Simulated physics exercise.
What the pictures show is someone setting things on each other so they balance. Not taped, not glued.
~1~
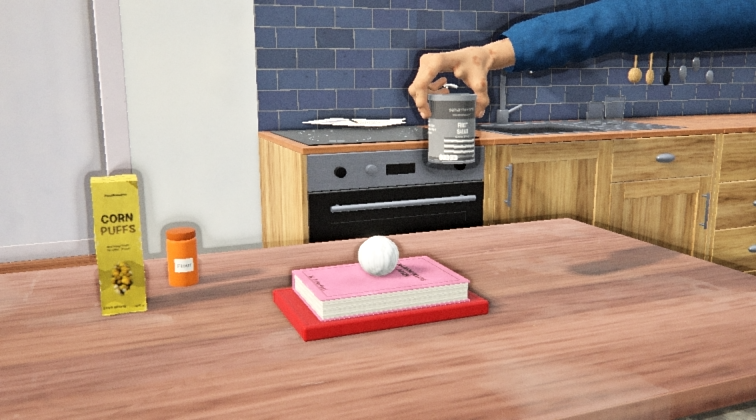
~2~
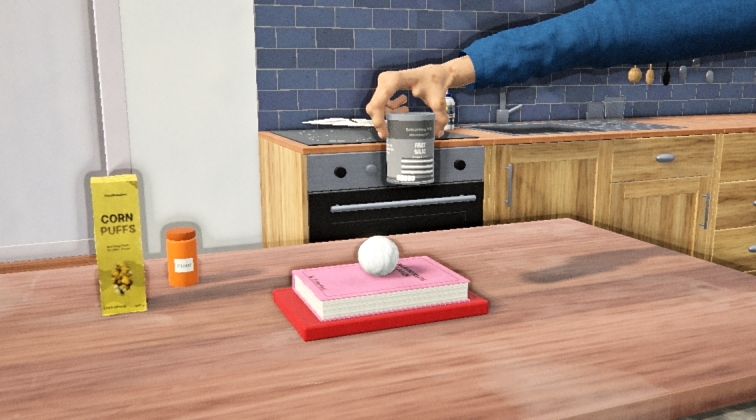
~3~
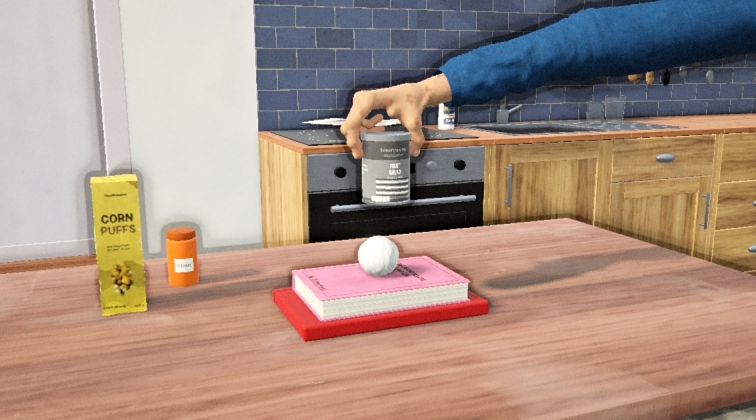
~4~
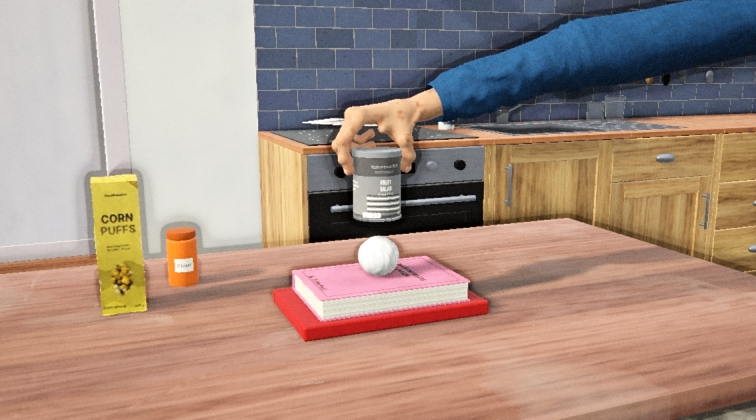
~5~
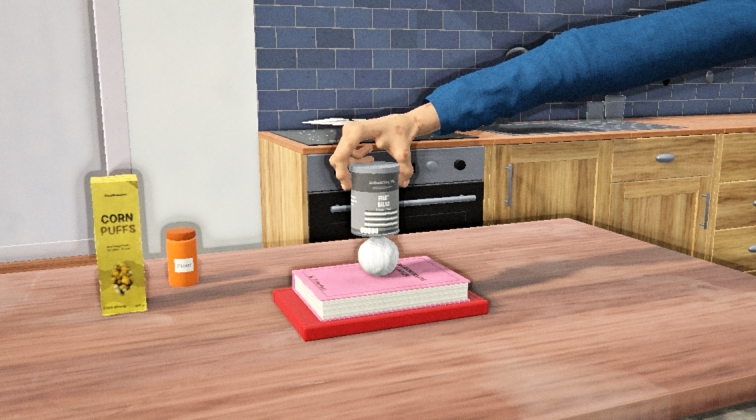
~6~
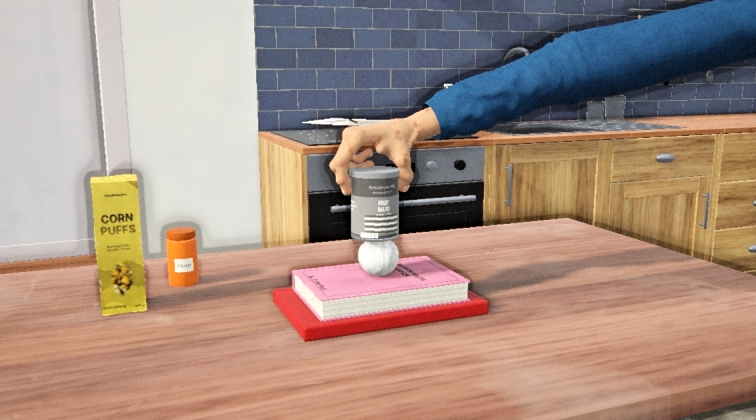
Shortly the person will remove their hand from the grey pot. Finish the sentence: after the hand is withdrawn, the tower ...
The tower topples over.
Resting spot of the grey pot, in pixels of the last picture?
The object winds up at approximately (198, 299).
Then, 0.40 s on from there, grey pot now fallen.
Then, 0.60 s on from there, things are still on the move.
Then, 0.70 s on from there, as before.
Then, 1.40 s on from there, nothing new.
In the end, fallen, grey pot; the other 5 unmoved. At the end, from the last picture's camera, grey pot near (198, 299). The pile gives way.
